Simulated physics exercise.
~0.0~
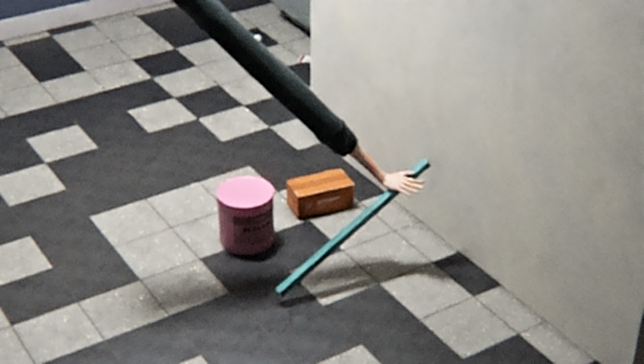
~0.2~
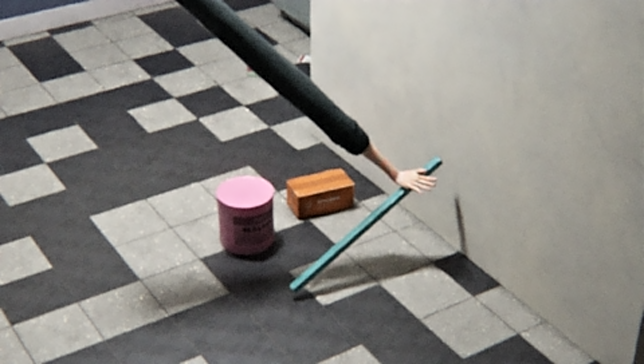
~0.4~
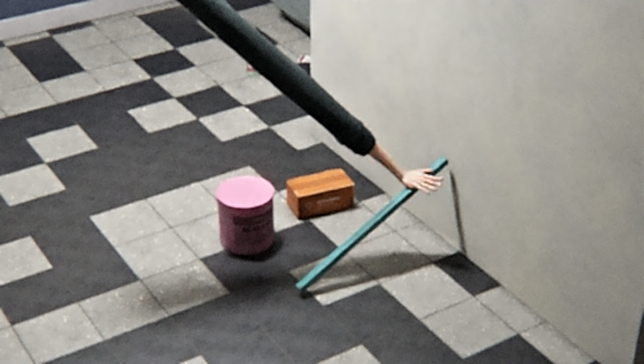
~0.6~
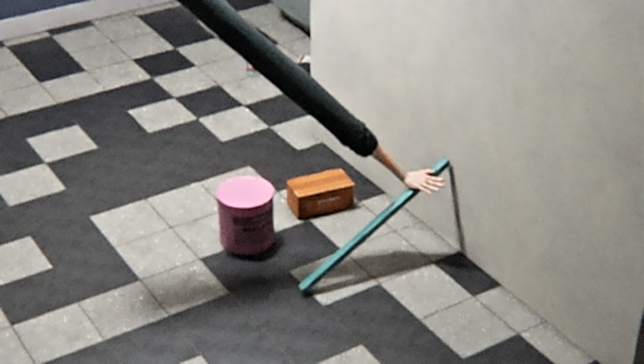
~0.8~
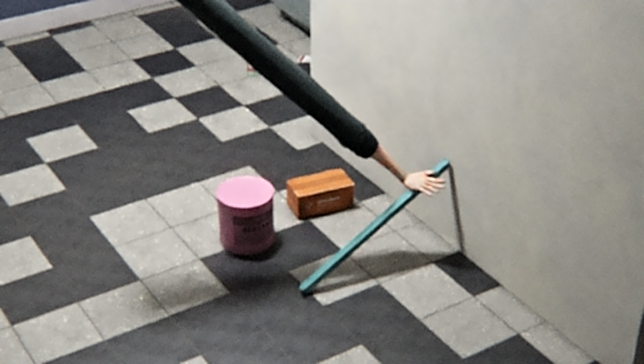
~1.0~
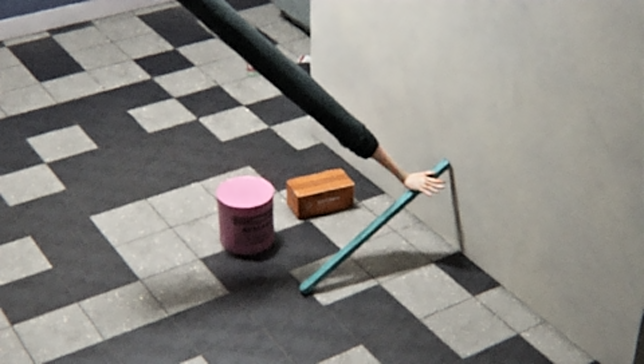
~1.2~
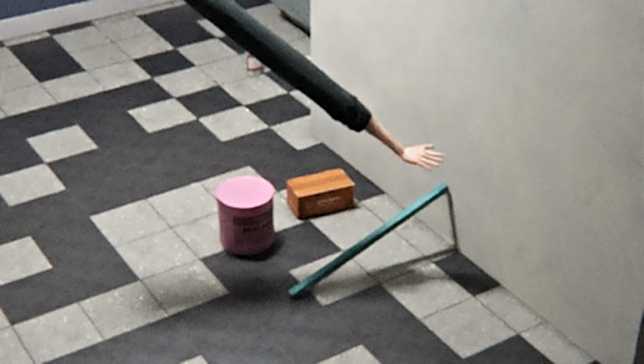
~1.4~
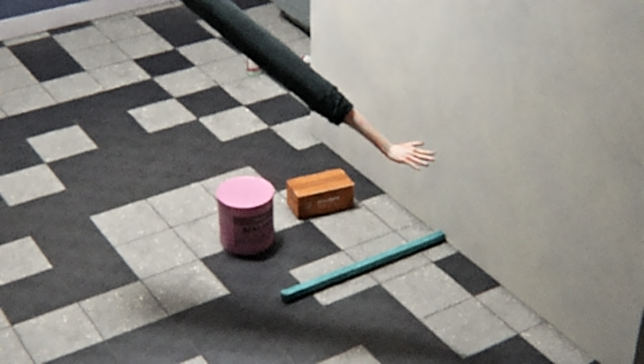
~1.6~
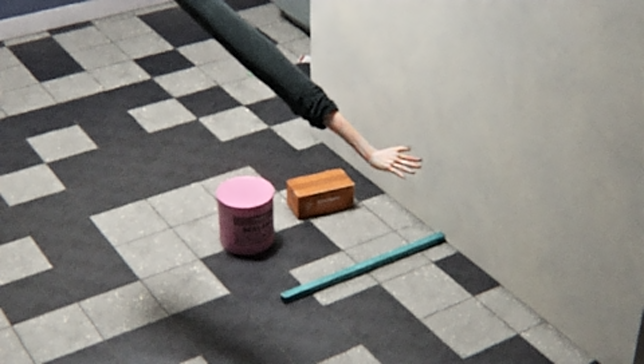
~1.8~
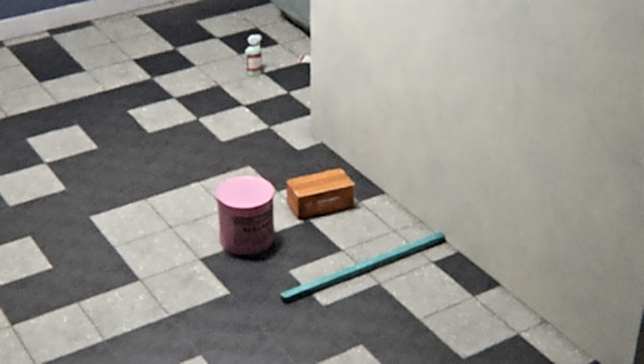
A turquoise pole is leaned against the wall by a hand, then slips flat when released.
